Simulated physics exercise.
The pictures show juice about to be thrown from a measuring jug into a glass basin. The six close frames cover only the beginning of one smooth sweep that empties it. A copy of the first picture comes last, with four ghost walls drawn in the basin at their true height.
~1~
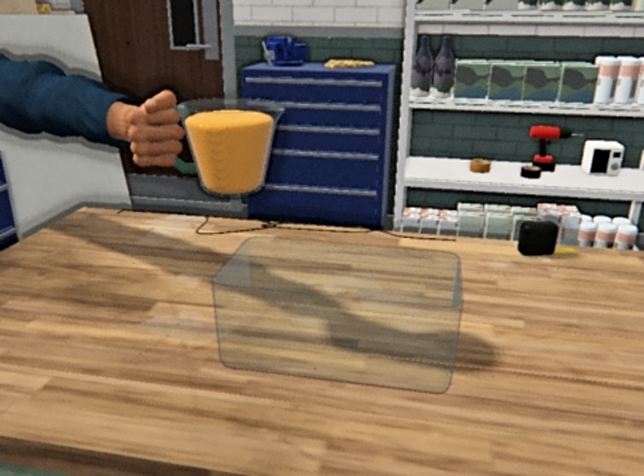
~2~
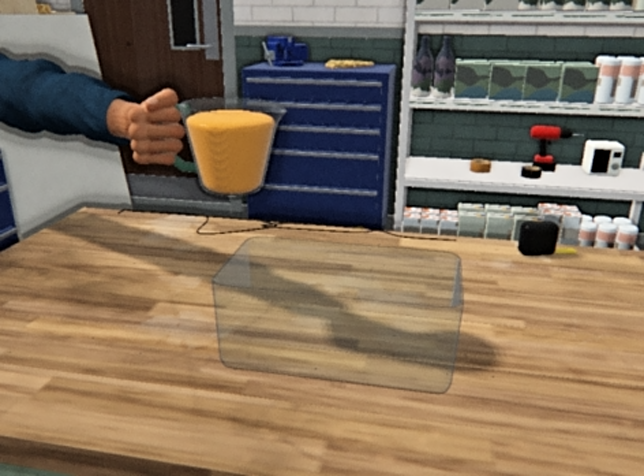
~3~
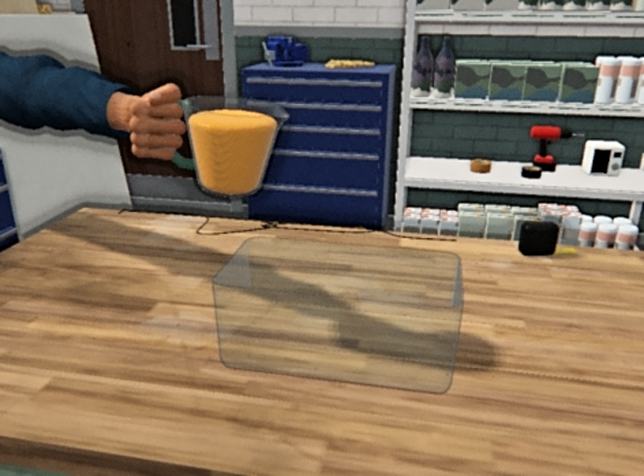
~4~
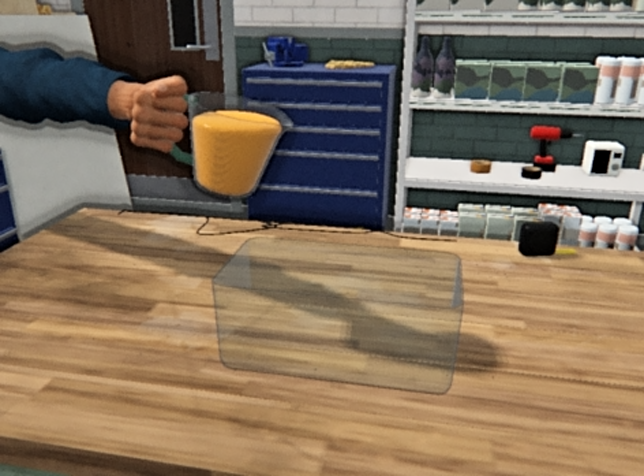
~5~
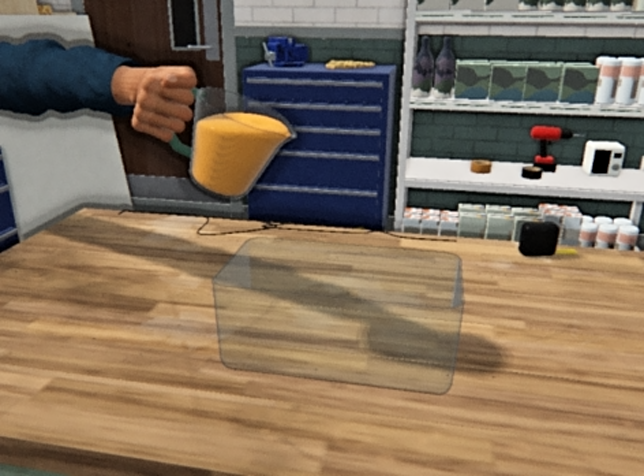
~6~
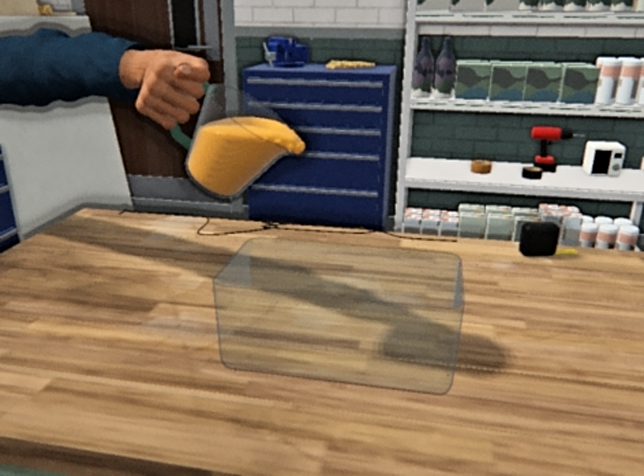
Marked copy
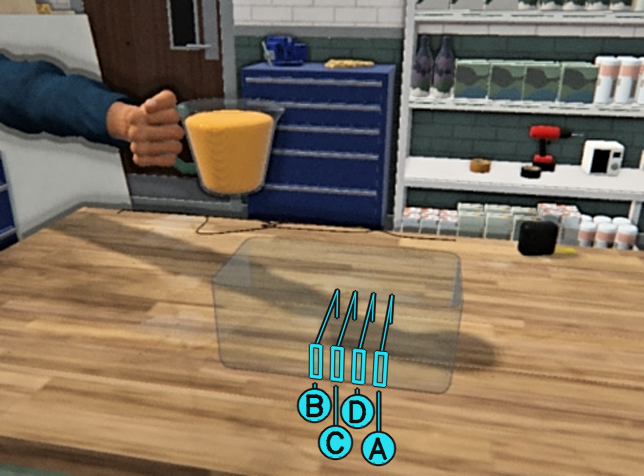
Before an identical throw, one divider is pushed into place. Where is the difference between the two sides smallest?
Best: B.
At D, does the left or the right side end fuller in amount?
The left one.
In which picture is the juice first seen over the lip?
In picture 6.
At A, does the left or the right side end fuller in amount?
The left side.
On the marked copy, A at (378, 392); B at (314, 383); C at (335, 386); D at (357, 389).
For position A, about 91 % ends left of the wall and 7 % right of it.
For position B, about 47 % ends left of the wall and 52 % right of it.
For position C, about 76 % ends left of the wall and 21 % right of it; 3 % is lost outside.
For position D, about 91 % ends left of the wall and 6 % right of it; 3 % is lost outside.
